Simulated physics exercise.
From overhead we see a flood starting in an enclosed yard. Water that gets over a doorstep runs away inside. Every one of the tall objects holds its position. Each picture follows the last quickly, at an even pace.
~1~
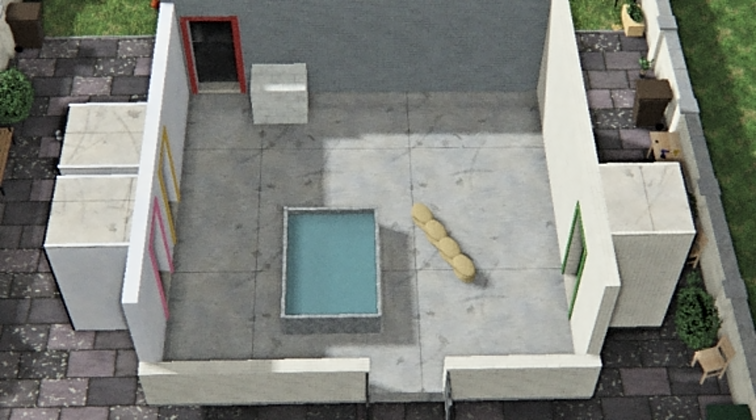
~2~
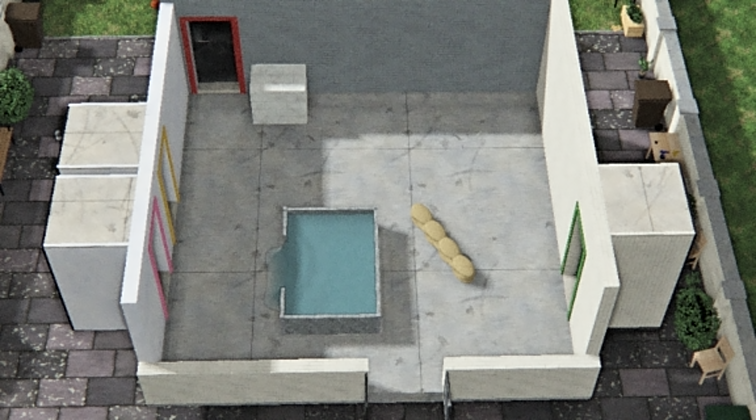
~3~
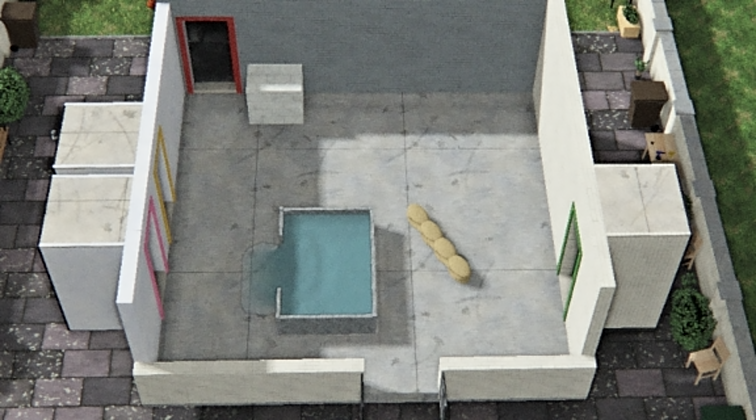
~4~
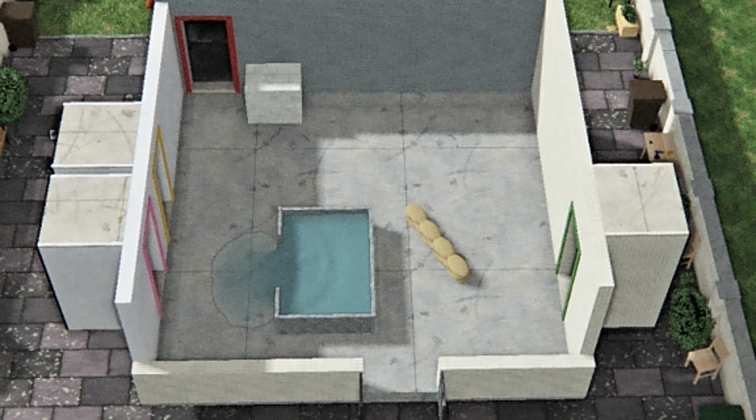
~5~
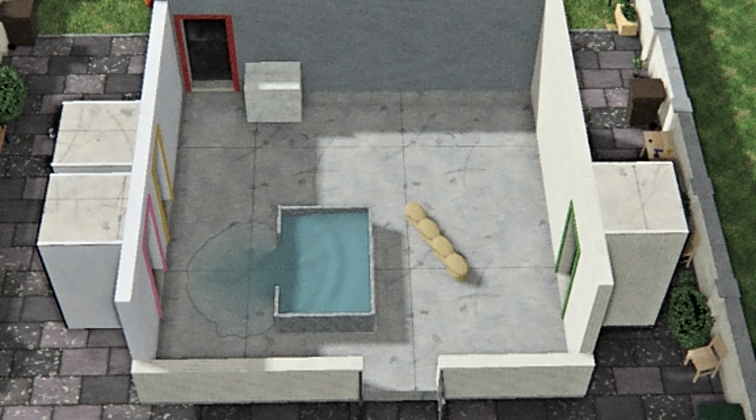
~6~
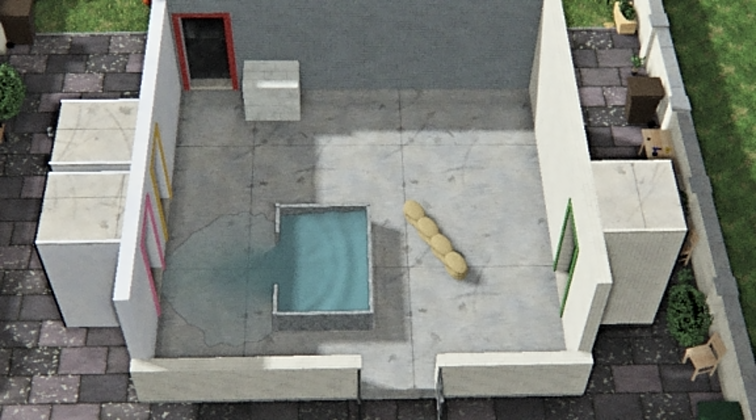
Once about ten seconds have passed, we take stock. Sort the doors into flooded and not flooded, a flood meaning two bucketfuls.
Sorted: Yellow door - flooded; green door - not flooded; red door - not flooded; pink door - flooded.
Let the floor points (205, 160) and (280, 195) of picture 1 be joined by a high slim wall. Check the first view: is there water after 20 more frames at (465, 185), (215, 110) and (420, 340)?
Taking the points in order, they are high and dry, inundated and high and dry.
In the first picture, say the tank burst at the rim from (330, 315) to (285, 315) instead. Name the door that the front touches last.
I'd name the red one.
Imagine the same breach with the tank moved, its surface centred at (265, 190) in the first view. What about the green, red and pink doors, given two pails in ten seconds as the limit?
One by one: The green one falls short, the red one overshoots it, the pink one falls short.
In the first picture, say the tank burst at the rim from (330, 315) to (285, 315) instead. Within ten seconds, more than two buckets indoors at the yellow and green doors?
Lab note: The yellow one sits below the threshold, the green one tops the threshold.
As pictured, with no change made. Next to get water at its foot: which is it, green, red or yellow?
The yellow-painted one is the one.
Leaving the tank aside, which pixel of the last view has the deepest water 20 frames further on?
Close to (153, 380).
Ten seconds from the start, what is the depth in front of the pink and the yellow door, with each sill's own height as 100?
The first sits near 50 in a hundred and the second near 70 in a hundred.
A moment on, water covers 15 % of the floor; the yellow door wet at the sill, nothing in, the green door not reached, the red door not reached, the pink door over two buckets in.
Next, water covers 15 % of the floor; the yellow door over two buckets in, the green door not reached, the red door not reached, the pink door far over two buckets in.
Then, water covers 30 % of the floor; the yellow door over two buckets in, the green door not reached, the red door wet at the sill, nothing in, the pink door far over two buckets in.
Later, water covers 45 % of the floor; the yellow door far over two buckets in, the green door not reached, the red door under two buckets in, the pink door far over two buckets in.
In the end, water covers 75 % of the floor; the yellow door far over two buckets in, the green door under two buckets in, the red door under two buckets in, the pink door far over two buckets in.
